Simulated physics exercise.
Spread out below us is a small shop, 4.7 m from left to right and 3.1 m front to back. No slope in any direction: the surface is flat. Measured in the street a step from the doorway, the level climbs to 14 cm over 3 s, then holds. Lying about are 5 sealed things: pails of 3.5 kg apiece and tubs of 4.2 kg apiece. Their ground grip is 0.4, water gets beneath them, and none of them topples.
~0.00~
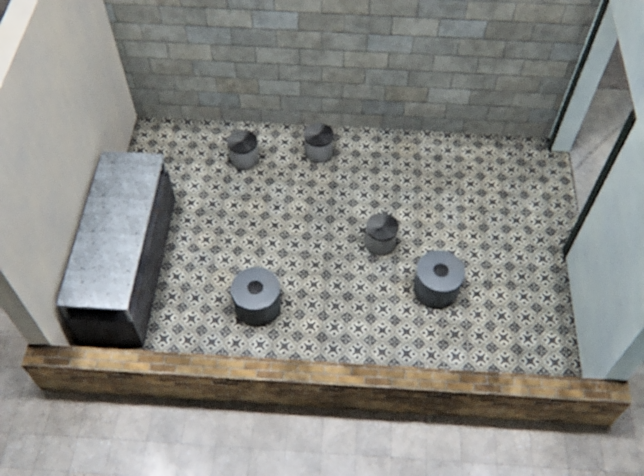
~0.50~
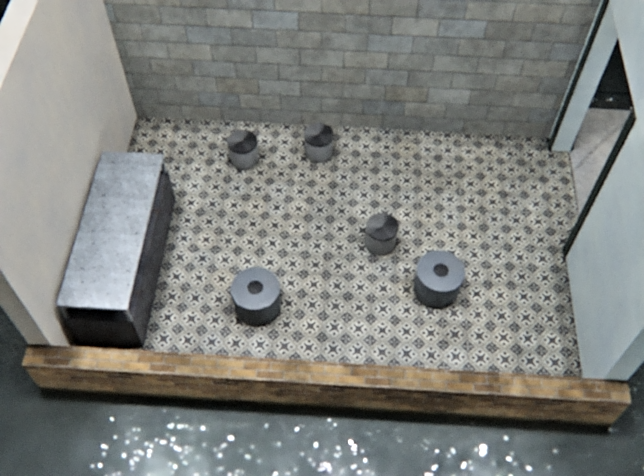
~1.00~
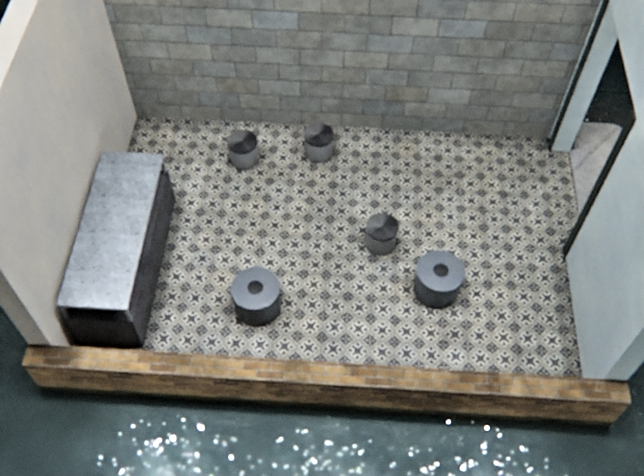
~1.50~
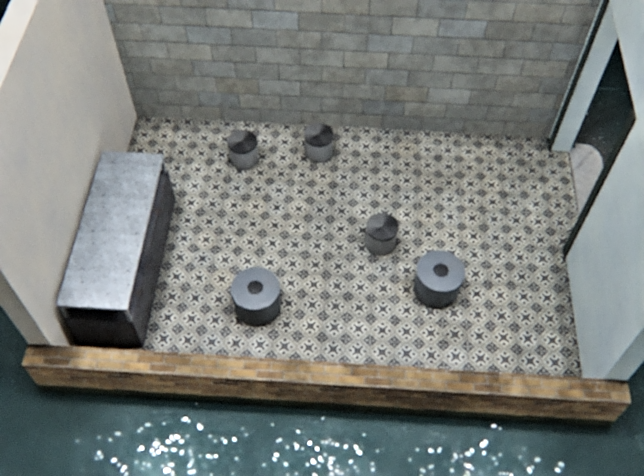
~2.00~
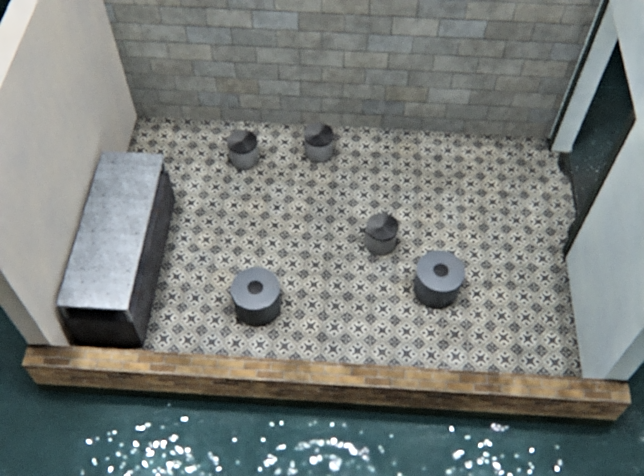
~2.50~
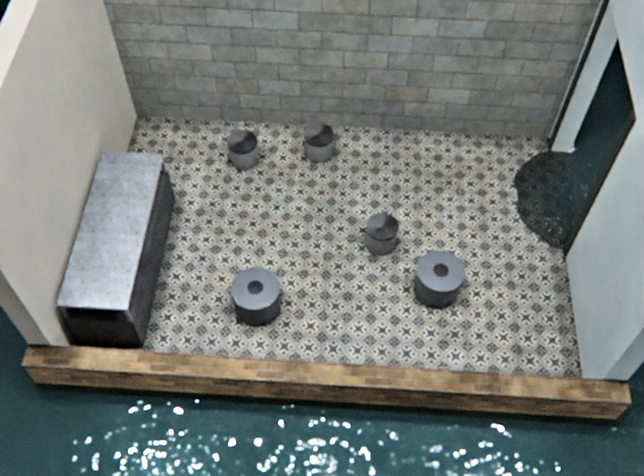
Dark water covering the pale ground outside a small tiled shop, then spreading in through the right-hand doorway past five unmoving containers.
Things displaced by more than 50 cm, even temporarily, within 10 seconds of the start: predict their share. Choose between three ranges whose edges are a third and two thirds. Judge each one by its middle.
The range is the highest, two thirds or more.
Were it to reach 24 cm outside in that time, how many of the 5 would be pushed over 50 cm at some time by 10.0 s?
Then it comes to 5.
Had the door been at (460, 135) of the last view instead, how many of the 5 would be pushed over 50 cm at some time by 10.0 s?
In that case 3 of them.
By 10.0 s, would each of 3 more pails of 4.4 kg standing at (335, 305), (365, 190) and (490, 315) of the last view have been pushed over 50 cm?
Taking them in the given order: Smaller, then greater, then smaller.
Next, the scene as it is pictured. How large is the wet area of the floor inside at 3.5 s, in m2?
2.0 m2.
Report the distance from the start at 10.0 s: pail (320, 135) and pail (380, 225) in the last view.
Shifts: 150 cm / 140 cm.
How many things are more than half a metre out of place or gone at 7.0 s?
By that point, 4.
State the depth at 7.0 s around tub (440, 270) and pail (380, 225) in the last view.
Depths: Near 2 cm, then near 3 cm.
After 3.5 s 0 of 5 are over 50 cm from their spots; 0 afloat.
After 4.5 s 0 of 5 are over 50 cm from their spots; 0 afloat.
After 7.0 s 4 of 5 are over 50 cm from their spots; 0 afloat.
After 10.0 s 5 of 5 are over 50 cm from their spots, and 5 have been at some point; 5 afloat.
